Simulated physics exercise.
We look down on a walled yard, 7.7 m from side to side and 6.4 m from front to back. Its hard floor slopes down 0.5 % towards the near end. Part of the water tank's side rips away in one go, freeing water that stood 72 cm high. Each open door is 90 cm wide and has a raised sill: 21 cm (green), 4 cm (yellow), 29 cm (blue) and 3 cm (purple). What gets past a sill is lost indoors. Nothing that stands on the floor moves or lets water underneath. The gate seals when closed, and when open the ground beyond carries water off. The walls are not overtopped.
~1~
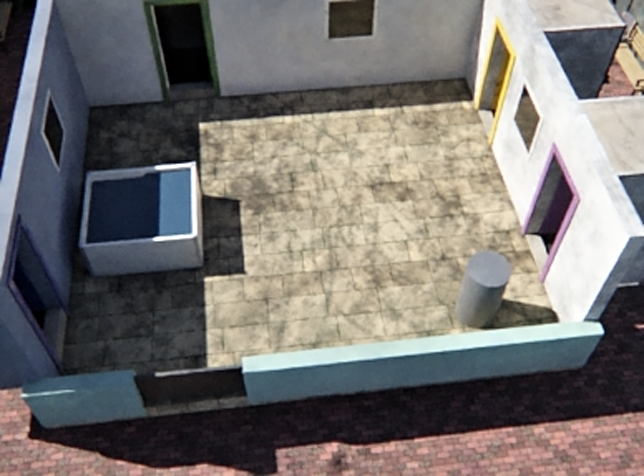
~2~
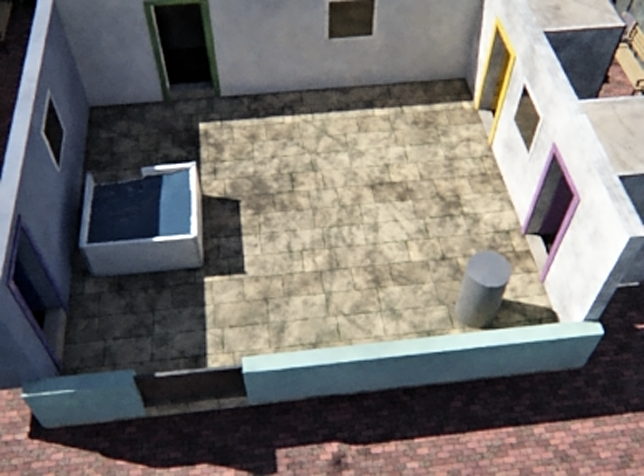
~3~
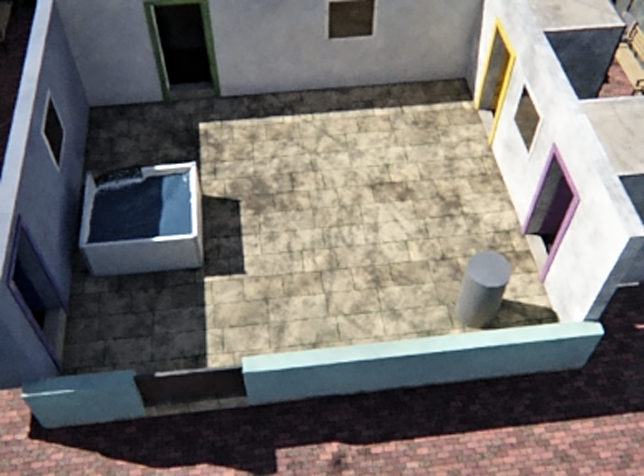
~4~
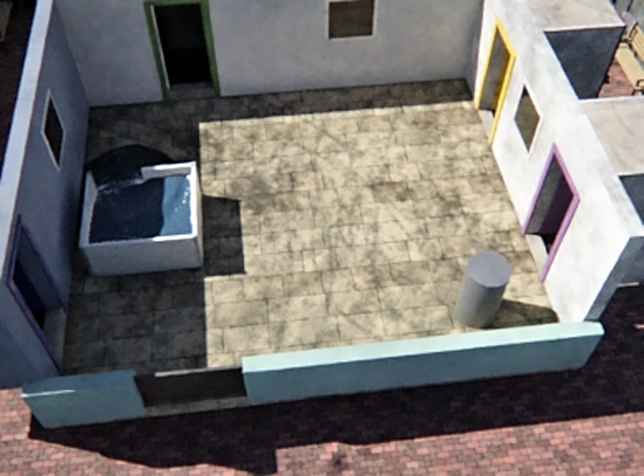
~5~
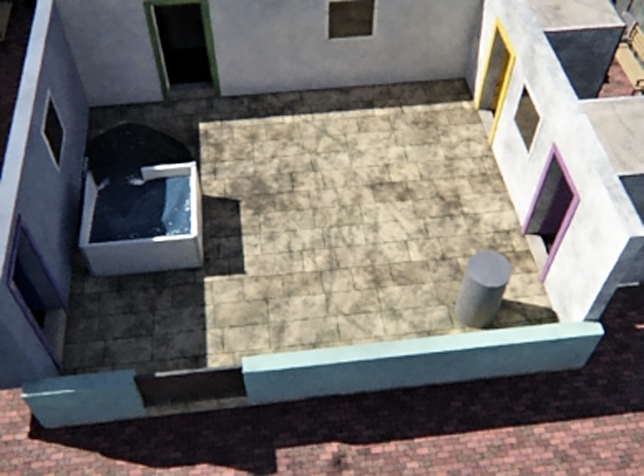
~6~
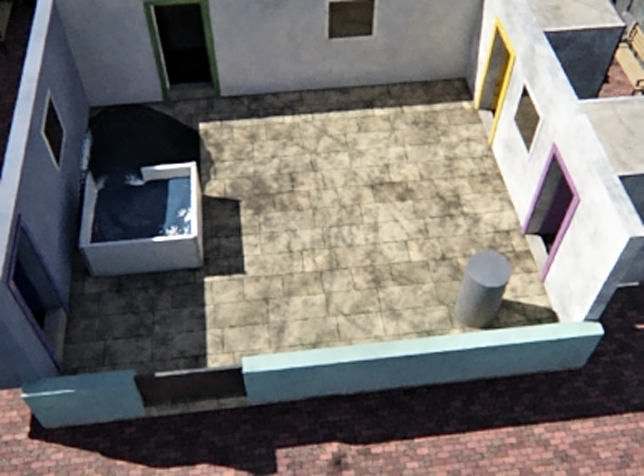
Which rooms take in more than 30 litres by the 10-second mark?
Door by door: At the green door it keeps below the limit; at the yellow door it passes the limit; at the blue door it stays under the limit; at the purple door it keeps below the limit.
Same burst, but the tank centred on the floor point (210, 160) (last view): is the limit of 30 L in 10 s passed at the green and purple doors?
Then: Green past it, purple not over.
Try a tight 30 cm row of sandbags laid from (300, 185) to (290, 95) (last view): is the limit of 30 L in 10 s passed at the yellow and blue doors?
Then: Yellow not over, blue under.
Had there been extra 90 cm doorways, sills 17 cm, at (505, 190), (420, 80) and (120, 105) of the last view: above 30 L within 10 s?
In turn: Not over, not over, over.
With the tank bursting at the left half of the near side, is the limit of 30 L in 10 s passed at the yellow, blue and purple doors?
Then: Yellow not over, blue under, purple over.
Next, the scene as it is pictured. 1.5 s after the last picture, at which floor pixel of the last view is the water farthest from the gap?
Around (315, 92).
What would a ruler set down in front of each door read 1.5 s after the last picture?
In cm: Green 22, yellow 0, blue 0, purple 0.
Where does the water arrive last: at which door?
It is the purple one.
Then, 0.7 s after the last picture water covers 15 % of the floor and is deepest (52 cm) near (100, 109); green door 17 cm at the sill, 0 L in, yellow door not reached, blue door not reached, purple door not reached.
Then, 1.5 s after the last picture water covers 15 % of the floor and is deepest (38 cm) near (116, 126); green door 22 cm at the sill, 1 L in, yellow door not reached, blue door not reached, purple door not reached.
Then, 2.8 s after the last picture water covers 35 % of the floor and is deepest (22 cm) near (127, 107); green door 15 cm at the sill, 2 L in, yellow door not reached, blue door 1 cm at the sill, 0 L in, purple door not reached.
Then, 5.3 s after the last picture water covers 65 % of the floor and is deepest (12 cm) near (93, 175); green door 10 cm at the sill, 2 L in, yellow door 10 cm at the sill, 55 L in, blue door 2 cm at the sill, 0 L in, purple door 5 cm at the sill, 0 L in.
Then, 9.3 s after the last picture water covers 75 % of the floor and is deepest (11 cm) near (548, 348); green door 5 cm at the sill, 2 L in, yellow door 6 cm at the sill, 109 L in, blue door 1 cm at the sill, 0 L in, purple door 4 cm at the sill, 8 L in.
